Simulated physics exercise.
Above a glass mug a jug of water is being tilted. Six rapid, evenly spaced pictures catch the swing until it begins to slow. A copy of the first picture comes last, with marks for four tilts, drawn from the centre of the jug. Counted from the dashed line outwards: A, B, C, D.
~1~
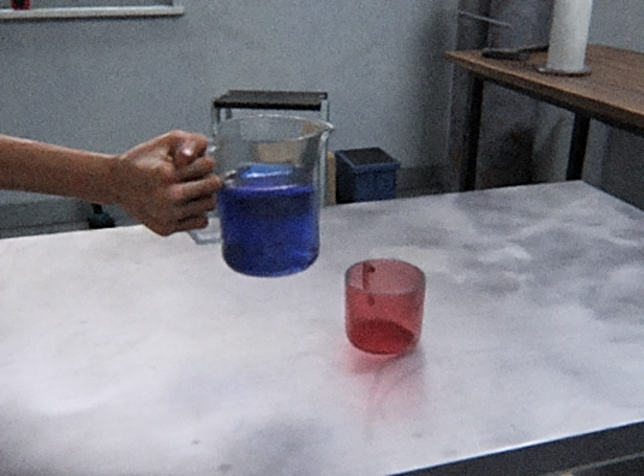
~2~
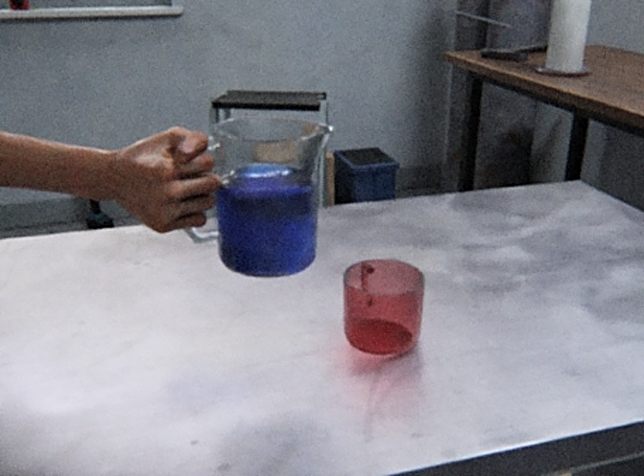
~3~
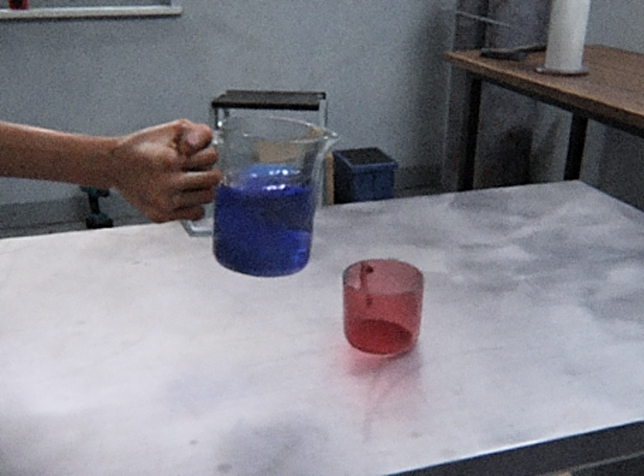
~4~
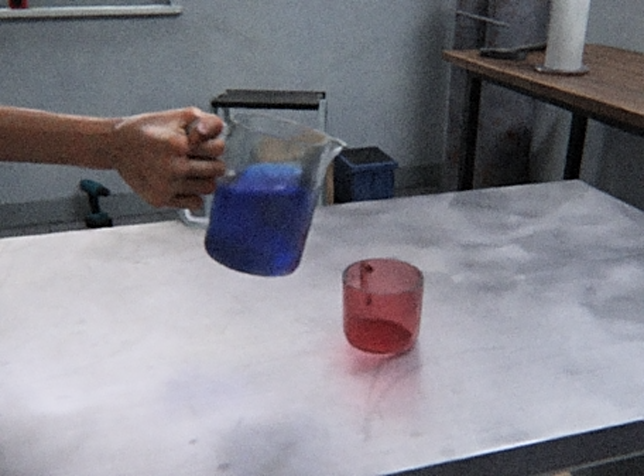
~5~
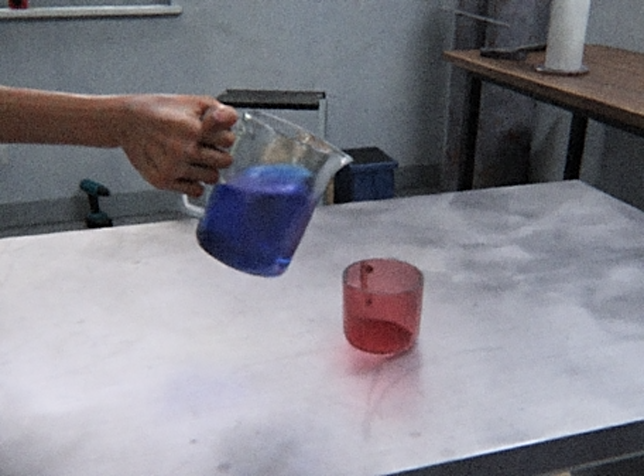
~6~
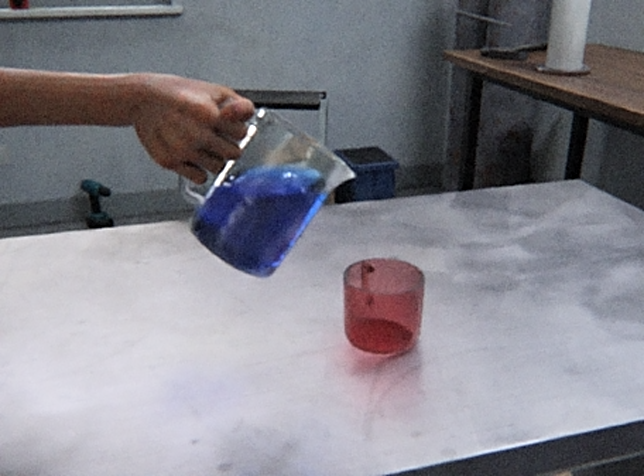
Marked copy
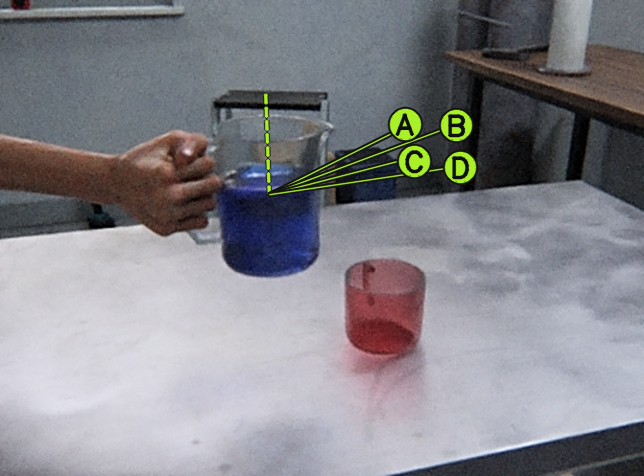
A glass jug of blue liquid, held by a hand on the left, stayed upright at first, then tilted steadily to the right above a small red cup on a pale table.
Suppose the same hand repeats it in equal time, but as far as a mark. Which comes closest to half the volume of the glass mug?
The best line is A.
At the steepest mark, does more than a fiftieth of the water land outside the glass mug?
Yes.
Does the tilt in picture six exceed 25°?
Yes, it does.
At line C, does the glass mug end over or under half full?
Over half.
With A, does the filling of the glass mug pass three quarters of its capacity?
No.
On the marked copy, A at (390, 134); B at (440, 130); C at (397, 161); D at (443, 168).
With A, the glass mug ends with about 53 % of what it can hold.
With B, the glass mug ends with about 71 % of what it can hold; 3 % of the water is spilt.
With C, the glass mug ends with about 78 % of what it can hold; 11 % of the water is spilt.
With D, the glass mug ends with about 86 % of what it can hold; 18 % of the water is spilt.
